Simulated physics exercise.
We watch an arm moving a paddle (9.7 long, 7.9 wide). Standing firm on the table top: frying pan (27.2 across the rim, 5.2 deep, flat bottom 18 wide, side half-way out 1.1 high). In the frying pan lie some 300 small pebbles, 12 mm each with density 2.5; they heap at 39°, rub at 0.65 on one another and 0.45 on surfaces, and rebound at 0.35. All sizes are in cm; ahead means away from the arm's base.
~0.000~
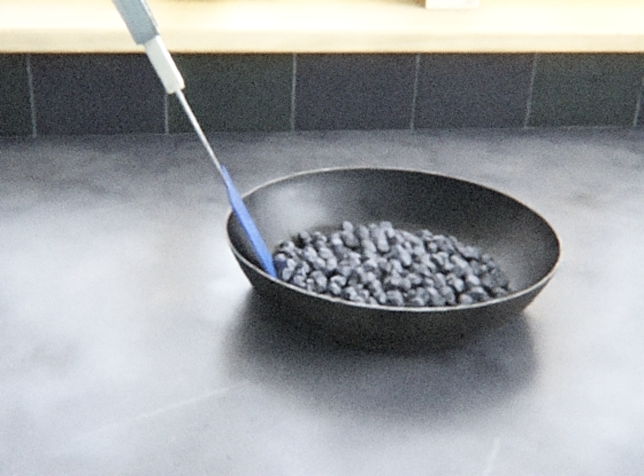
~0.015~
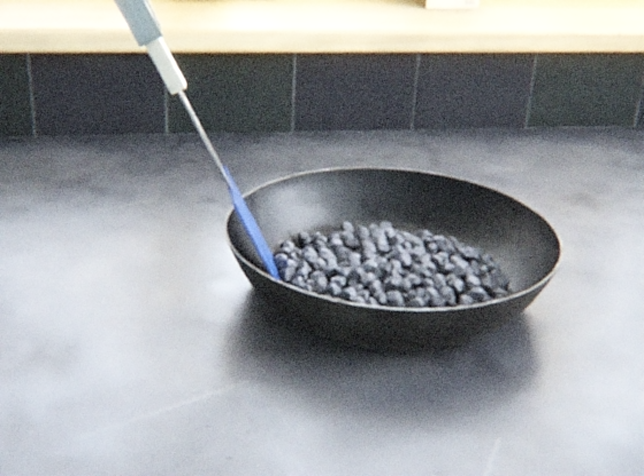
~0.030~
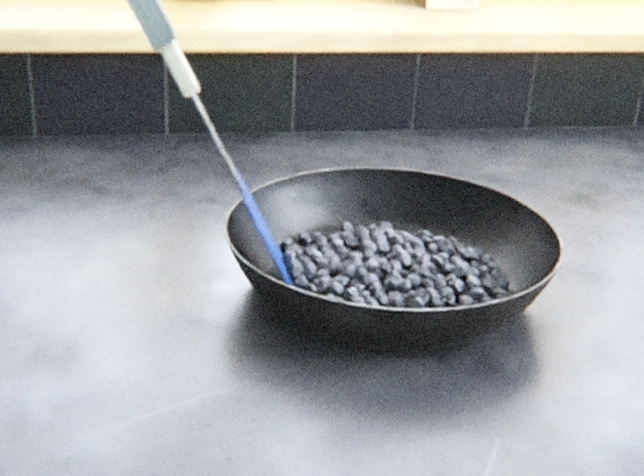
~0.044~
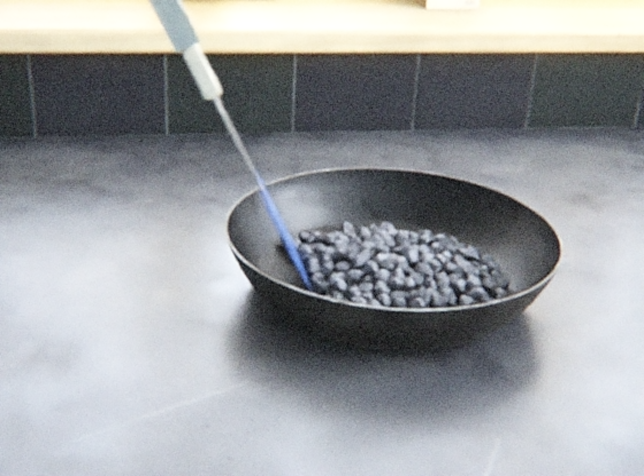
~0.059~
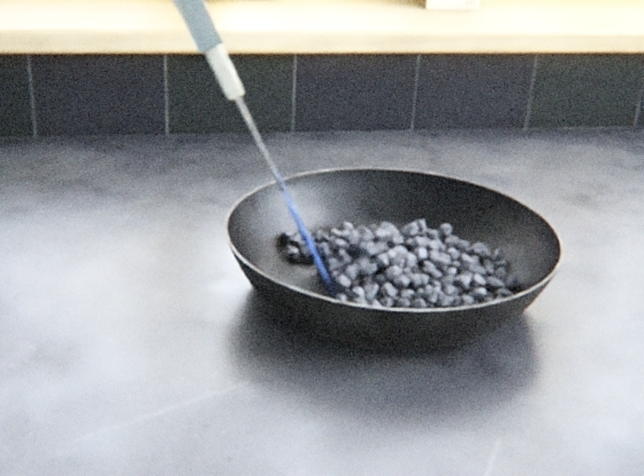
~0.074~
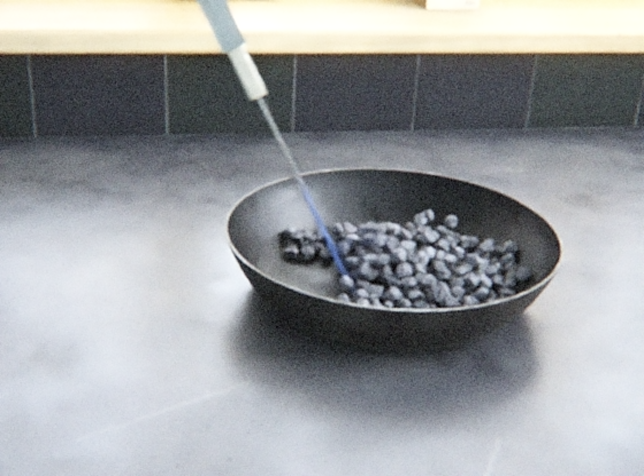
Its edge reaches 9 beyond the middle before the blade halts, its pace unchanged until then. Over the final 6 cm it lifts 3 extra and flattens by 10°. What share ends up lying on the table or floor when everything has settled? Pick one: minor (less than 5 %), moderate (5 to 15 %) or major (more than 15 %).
Major.
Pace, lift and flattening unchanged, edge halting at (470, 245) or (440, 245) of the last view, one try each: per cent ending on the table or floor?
5 % and 0 %.
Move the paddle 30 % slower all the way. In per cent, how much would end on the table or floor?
Estimated share: Some 10 %.
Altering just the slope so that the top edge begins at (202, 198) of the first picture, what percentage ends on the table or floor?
Around 20 percent ends up on the table or floor.
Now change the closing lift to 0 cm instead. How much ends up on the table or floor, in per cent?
I'd reckon around 15 per cent.
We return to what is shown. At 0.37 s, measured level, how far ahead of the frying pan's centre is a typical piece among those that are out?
It's close to 20 cm ahead of the centre.
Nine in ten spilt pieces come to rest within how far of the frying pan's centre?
That works out to near 40 cm.
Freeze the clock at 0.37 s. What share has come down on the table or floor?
Fraction noted: Close to 5 per cent.
After 0.11 s, sloping 64°, highest piece 6 above the table; 300 in the frying pan.
After 0.15 s, sloping 61°, highest piece 6 above the table; 300 in the frying pan.
After 0.37 s, sloping 54°, highest piece 22 above the table; 237 in the frying pan, 20 on the table or floor, 43 on the blade or in flight.
After 1.42 s, sloping 54°, highest piece 5 above the table; 237 in the frying pan, 63 on the table or floor.
At rest, 237 in the frying pan, 63 on the table or floor. That is 21 % on the table or floor.
